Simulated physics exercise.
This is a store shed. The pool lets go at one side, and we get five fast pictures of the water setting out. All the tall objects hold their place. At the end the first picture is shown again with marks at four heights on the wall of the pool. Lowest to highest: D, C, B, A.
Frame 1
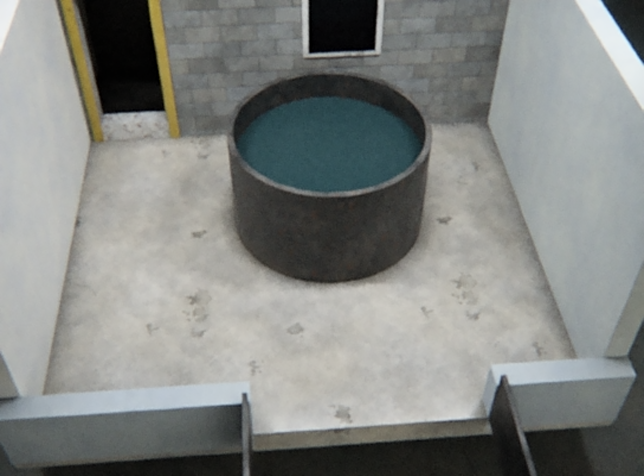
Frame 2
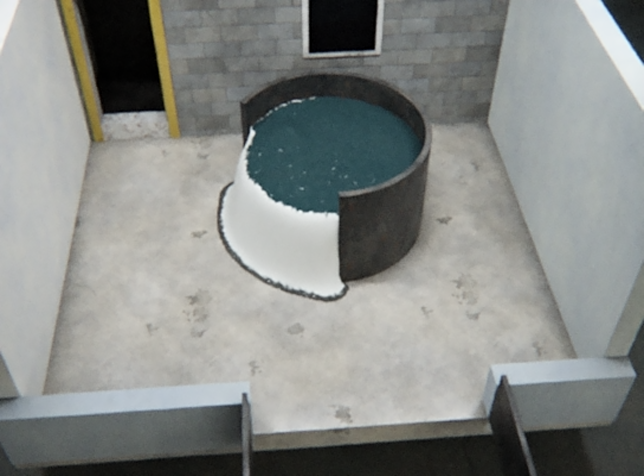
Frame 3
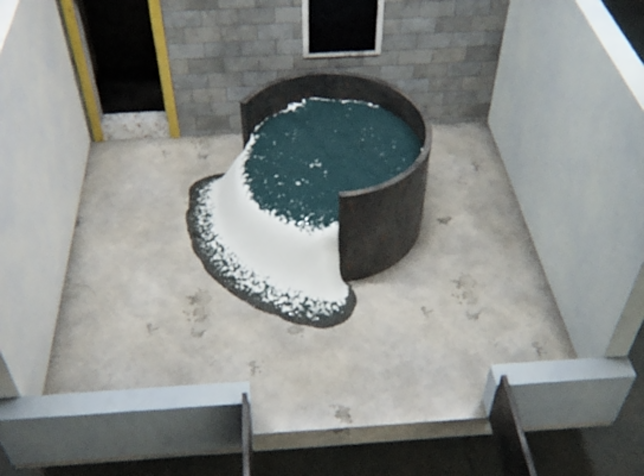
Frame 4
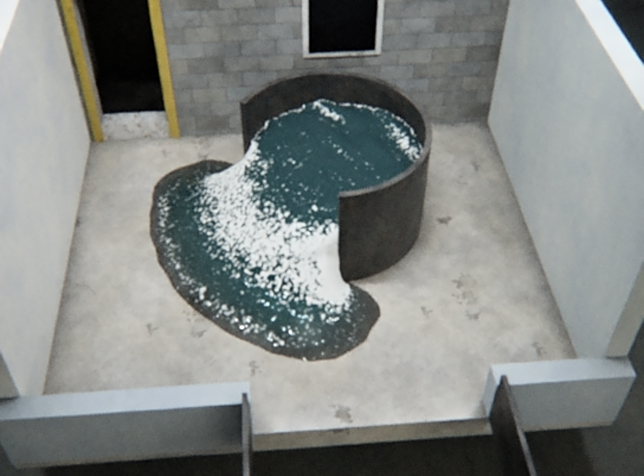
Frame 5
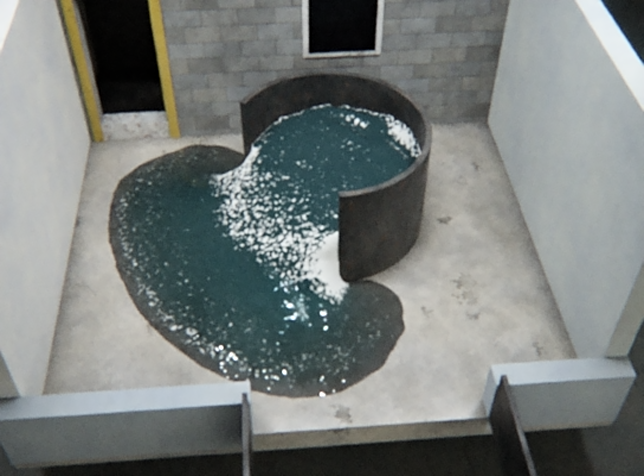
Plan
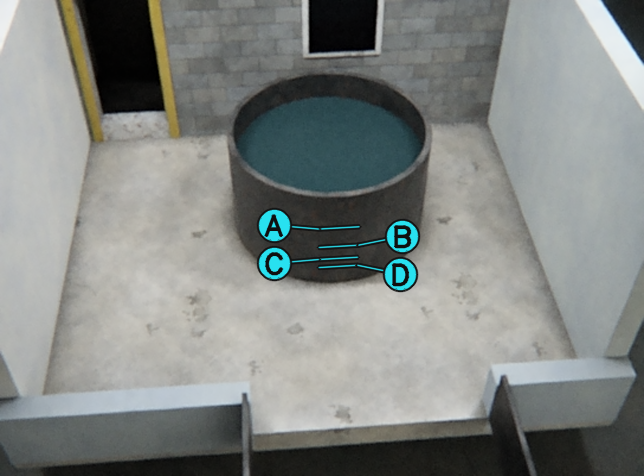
In a store shed, water pours from the round pool's open left side across the floor.
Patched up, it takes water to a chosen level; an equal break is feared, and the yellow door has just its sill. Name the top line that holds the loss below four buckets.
A will do.
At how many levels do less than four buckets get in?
All of them.
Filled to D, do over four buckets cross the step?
No, that is safe.
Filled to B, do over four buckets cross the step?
No, that is safe.
On the marked copy, A at (339, 227); B at (338, 246); C at (338, 258); D at (338, 266); from the bottom up D, C, B, A.
With A, a bucket or two gets in.
With B, nothing gets over.
With C, nothing gets over.
With D, nothing gets over.
